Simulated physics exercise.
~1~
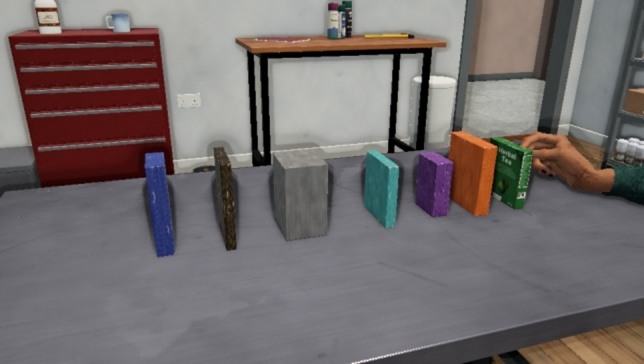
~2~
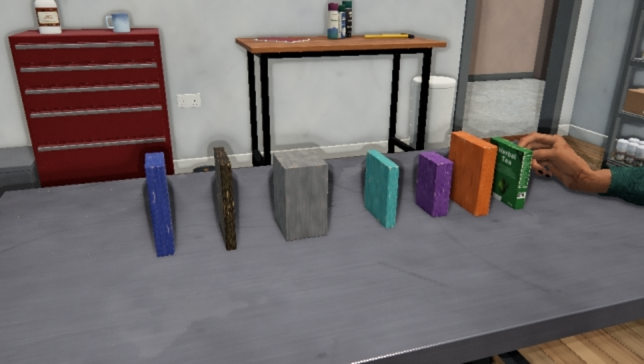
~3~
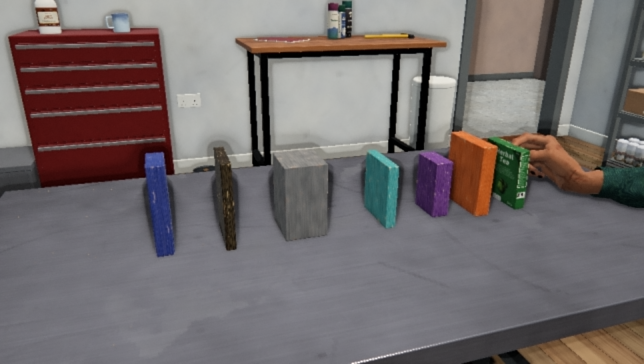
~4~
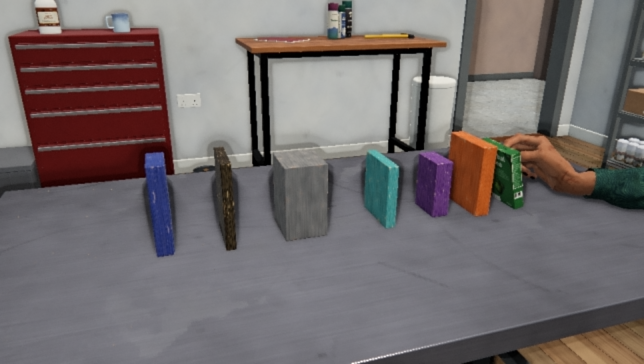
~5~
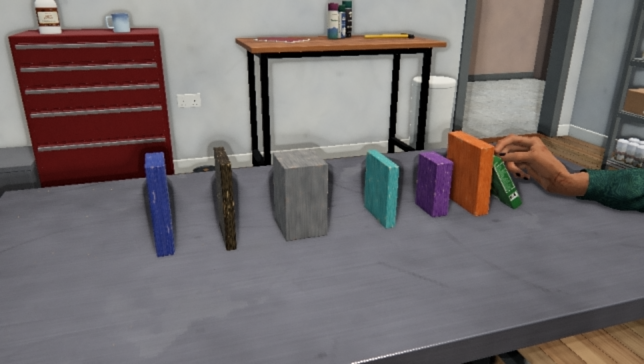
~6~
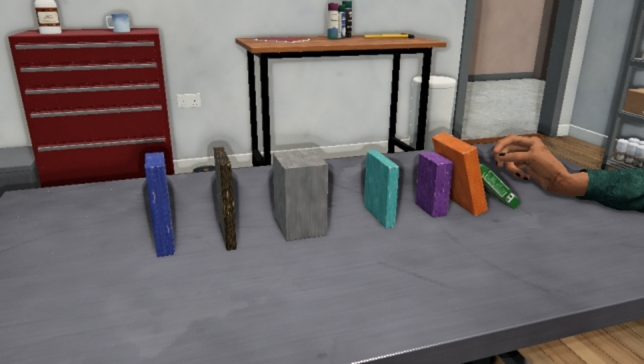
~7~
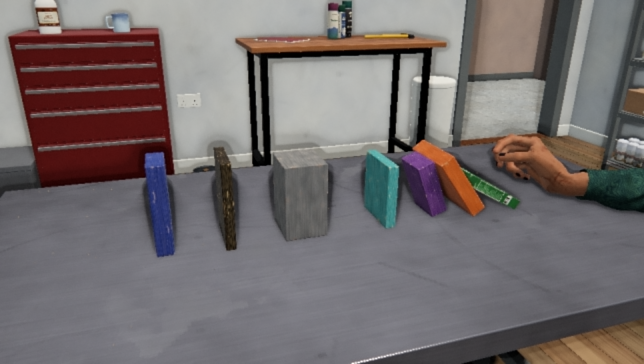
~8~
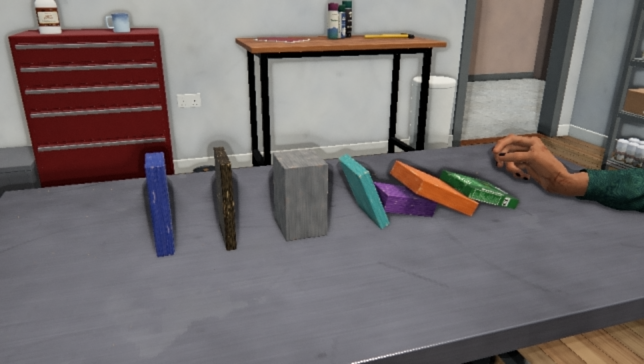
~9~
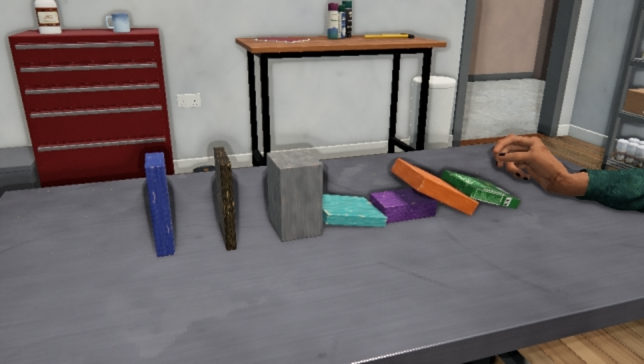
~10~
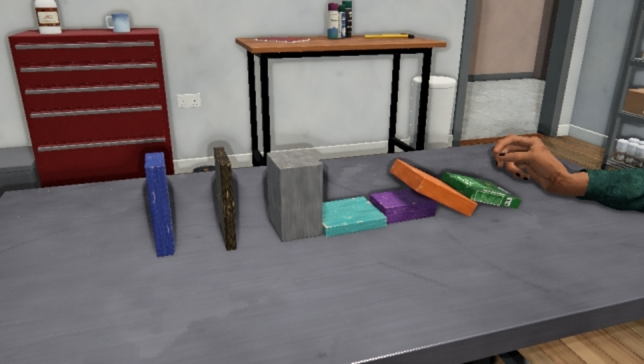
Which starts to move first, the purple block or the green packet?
The green packet starts to move first, leaning over under the hand while the purple block is still upright. The purple block only begins to tip later, once the orange board has leaned over toward it.
